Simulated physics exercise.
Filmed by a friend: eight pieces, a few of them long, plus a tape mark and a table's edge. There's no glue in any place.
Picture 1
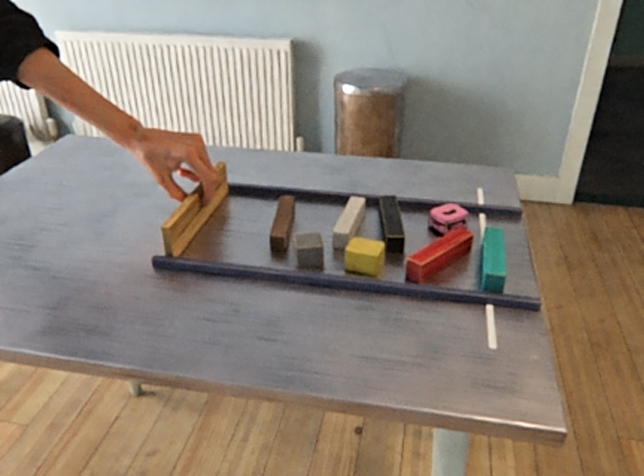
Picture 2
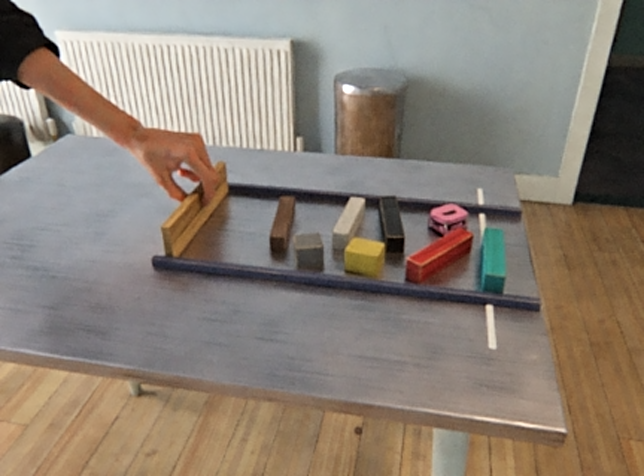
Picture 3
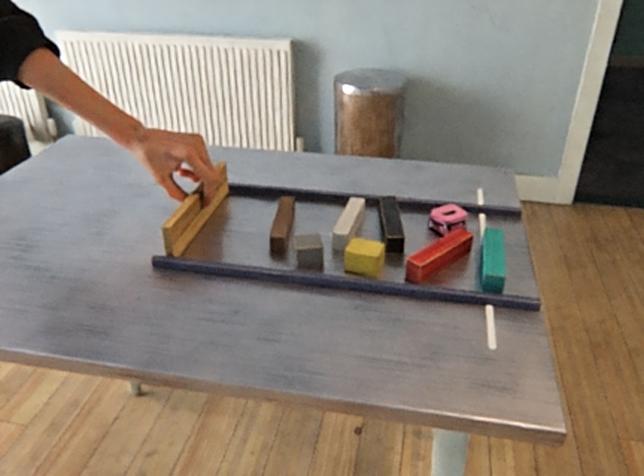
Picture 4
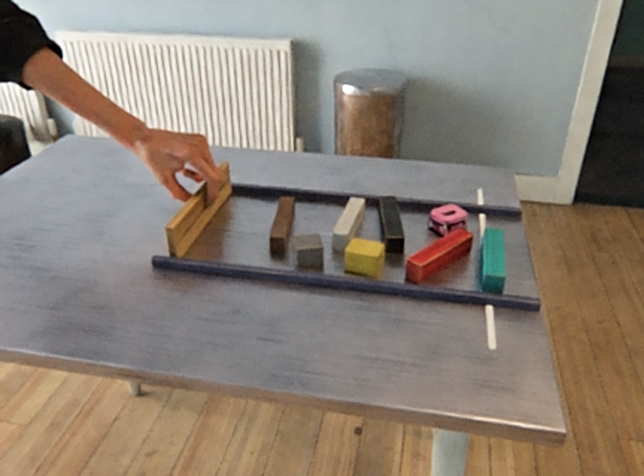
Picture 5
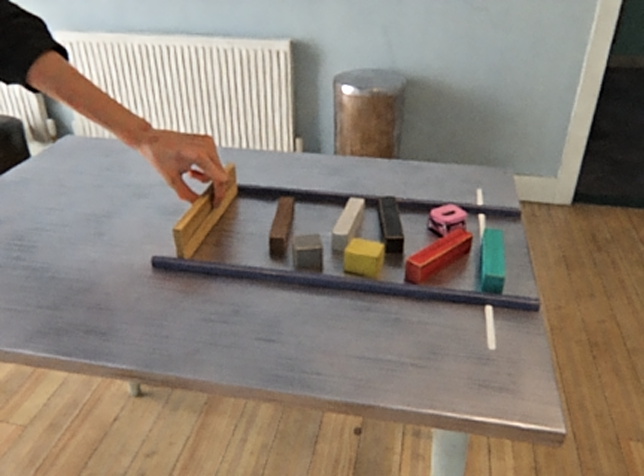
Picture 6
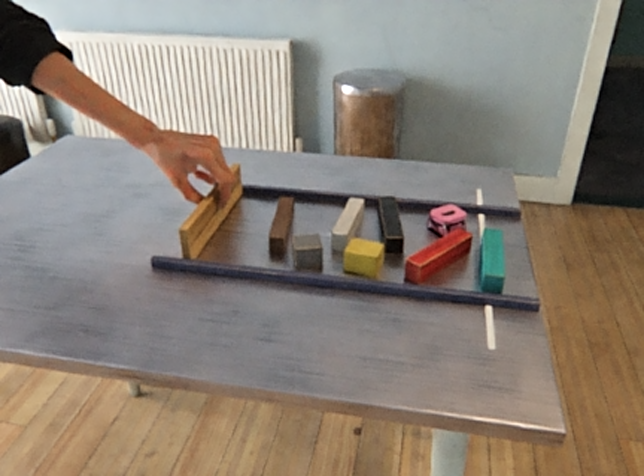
The clip opens on a hand gripping a wooden board at the left end of two dark rails on a table, with eight small coloured pieces lying to its right. The board stays almost still at first, then the hand slides it slightly rightward between the rails, while the pieces stay in place.
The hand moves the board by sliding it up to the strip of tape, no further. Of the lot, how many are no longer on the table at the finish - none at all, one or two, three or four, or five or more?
By the finish, three or four are off it.
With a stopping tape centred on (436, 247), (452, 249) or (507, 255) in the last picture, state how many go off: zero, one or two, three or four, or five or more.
Taking the three tapes one at a time, the answers are not one, then one to two, then five or more.
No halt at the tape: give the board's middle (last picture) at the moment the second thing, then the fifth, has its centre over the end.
Earlier crossing: About (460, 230); later crossing: About (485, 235).
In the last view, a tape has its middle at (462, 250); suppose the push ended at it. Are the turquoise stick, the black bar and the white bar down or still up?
OK, so the turquoise stick comes off, the black bar stays where it is, and the white bar? It stays where it is.
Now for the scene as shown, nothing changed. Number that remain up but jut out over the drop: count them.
I'd say 2 of them.
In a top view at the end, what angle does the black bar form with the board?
I'd put it at about 0°.
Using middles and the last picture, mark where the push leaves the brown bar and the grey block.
Brown bar: About (493, 243); grey block: About (503, 276).
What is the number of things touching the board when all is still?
2 touch it.
Soon after, none off yet; turquoise stick at rest near (492, 261); pink case at rest near (447, 222); red stick at rest near (439, 255).
After that, none off yet; turquoise stick at rest near (492, 261); pink case displaced about its own width near (469, 223); red stick displaced a little near (467, 261).
In the end, the number that fall off is three or four; gone, red stick, pink case and turquoise stick.
